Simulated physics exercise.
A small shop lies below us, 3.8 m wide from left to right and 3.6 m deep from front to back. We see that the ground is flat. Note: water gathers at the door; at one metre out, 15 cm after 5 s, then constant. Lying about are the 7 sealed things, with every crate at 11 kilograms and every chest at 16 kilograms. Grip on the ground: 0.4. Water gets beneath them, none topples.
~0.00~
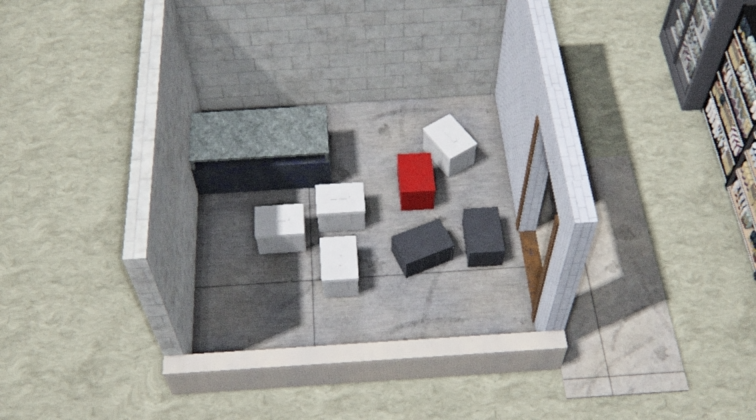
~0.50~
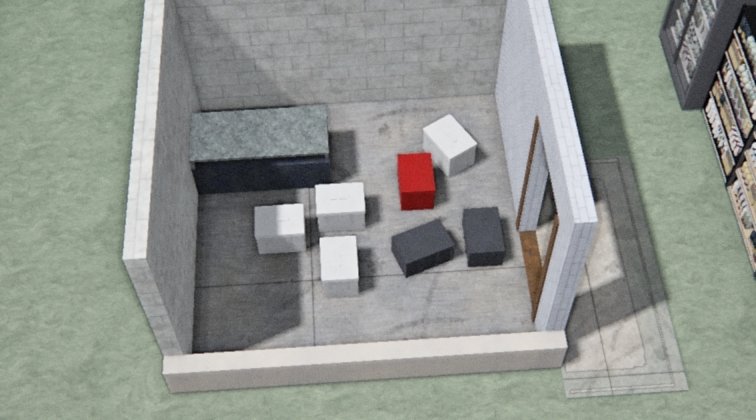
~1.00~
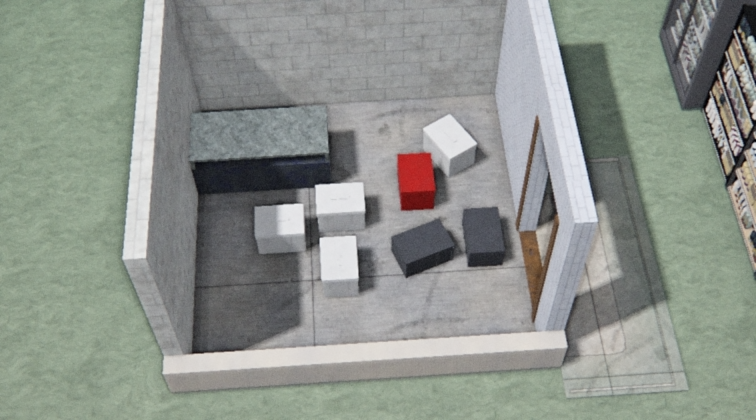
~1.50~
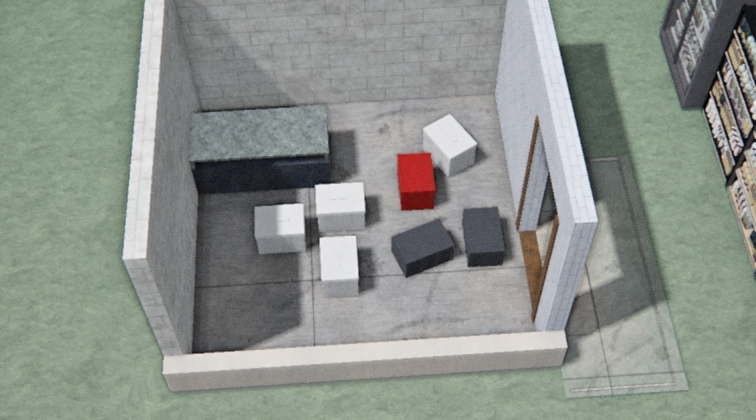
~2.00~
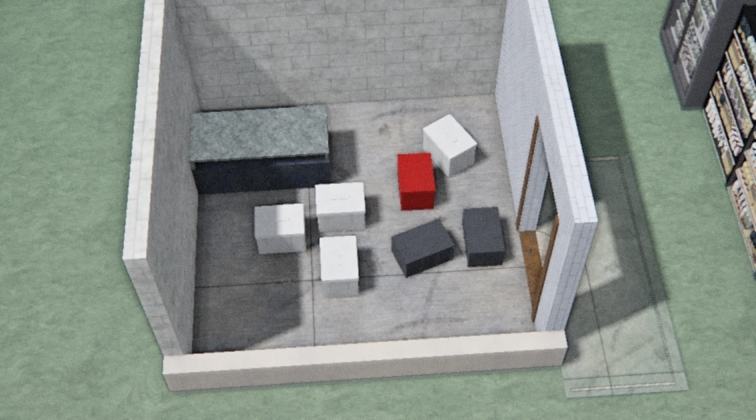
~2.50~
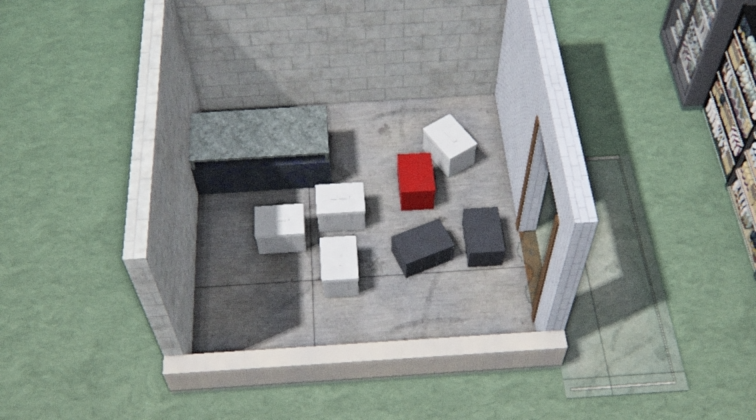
To begin with, a roofless shop holds a red box among white and dark ones, with pale ground outside. The ground then turns green, and the patch outside the right-hand doorway gradually takes on a greenish, see-through look, like shallow water, while none of the boxes move.
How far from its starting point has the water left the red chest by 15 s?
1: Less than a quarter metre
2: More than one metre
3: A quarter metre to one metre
(3) A quarter metre to one metre.
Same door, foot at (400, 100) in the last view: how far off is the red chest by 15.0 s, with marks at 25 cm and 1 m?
As for the red chest, it winds up a long way off.
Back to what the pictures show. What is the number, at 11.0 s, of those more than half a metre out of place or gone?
I count 2.
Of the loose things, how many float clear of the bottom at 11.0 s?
That would be 4 of them.
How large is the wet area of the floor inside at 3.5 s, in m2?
I'd estimate close to 0.5 m2.
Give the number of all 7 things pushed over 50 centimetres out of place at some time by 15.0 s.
That adds up to 6.
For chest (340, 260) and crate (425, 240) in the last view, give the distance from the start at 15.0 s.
They've ended up 140 cm and 80 cm away, in that order.
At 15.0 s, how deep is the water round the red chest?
About 7 cm.
After 3.5 s the red chest is near (416, 172), 0.0 m from its start, aground; 0 afloat.
After 6.8 s the red chest is near (416, 172), 0.0 m from its start, aground; 0 afloat.
After 11.0 s the red chest is near (416, 172), 0.0 m from its start, aground; 4 afloat.
After 15.0 s the red chest is near (433, 135), 0.6 m from its start, aground; 5 afloat.
